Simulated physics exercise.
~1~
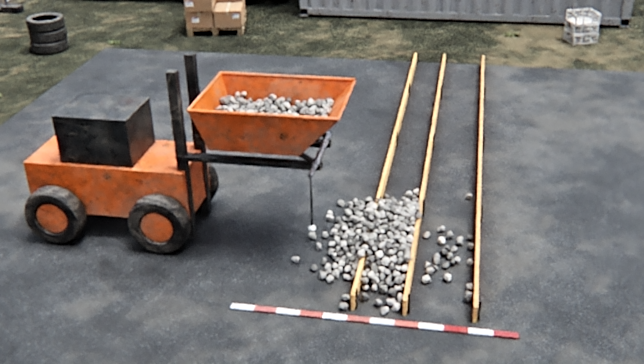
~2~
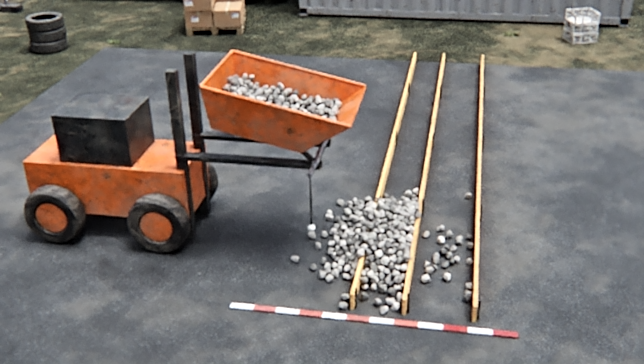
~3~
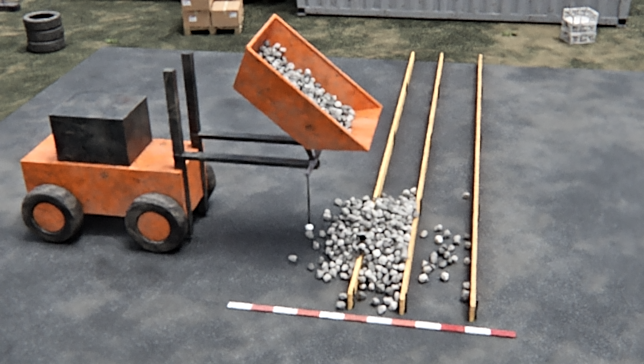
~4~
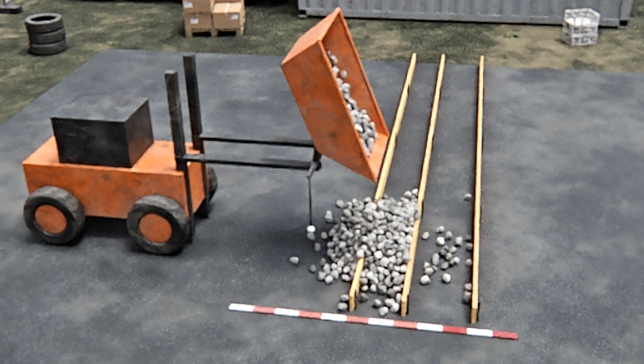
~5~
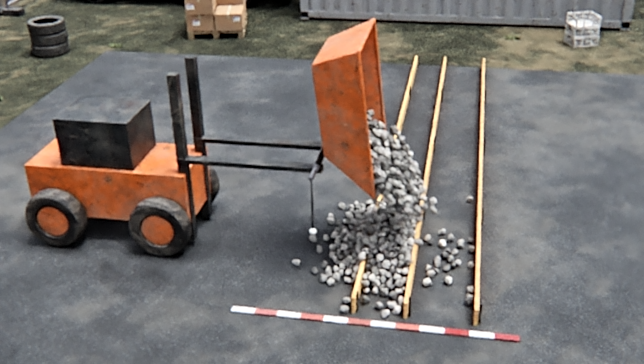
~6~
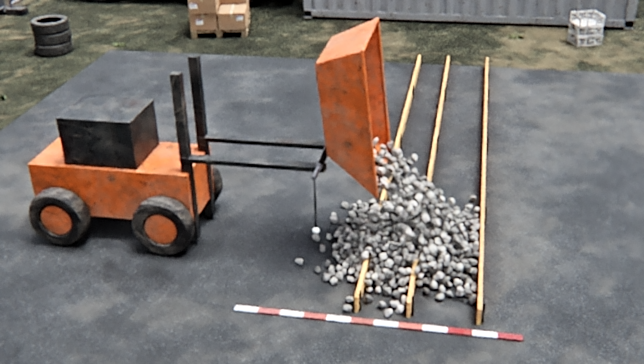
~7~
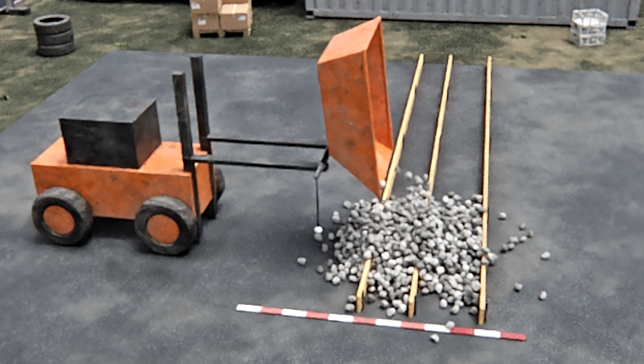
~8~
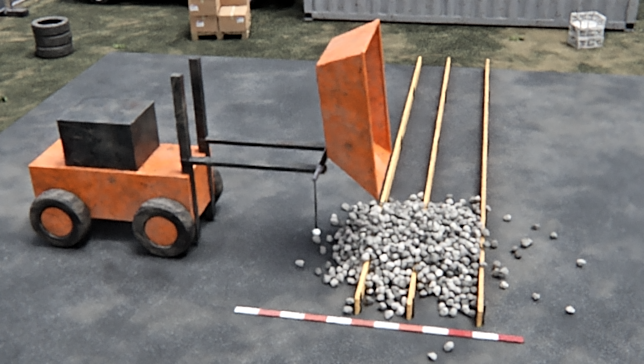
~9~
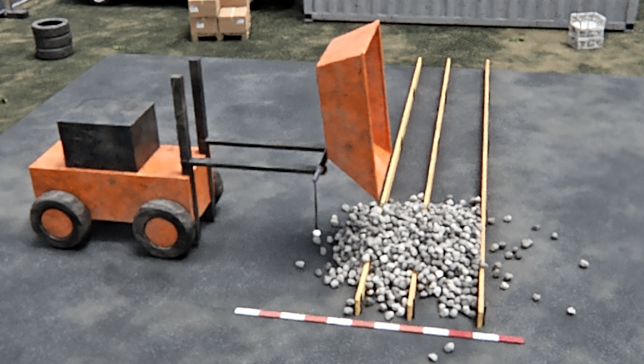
The video shows an orange wheeled vehicle tipping a raised skip of gray stones forward until they pour onto an existing pile across wooden planks. The heap spreads right, a few stones rolling past the last plank, and settles beneath the emptied, steeply tilted skip.
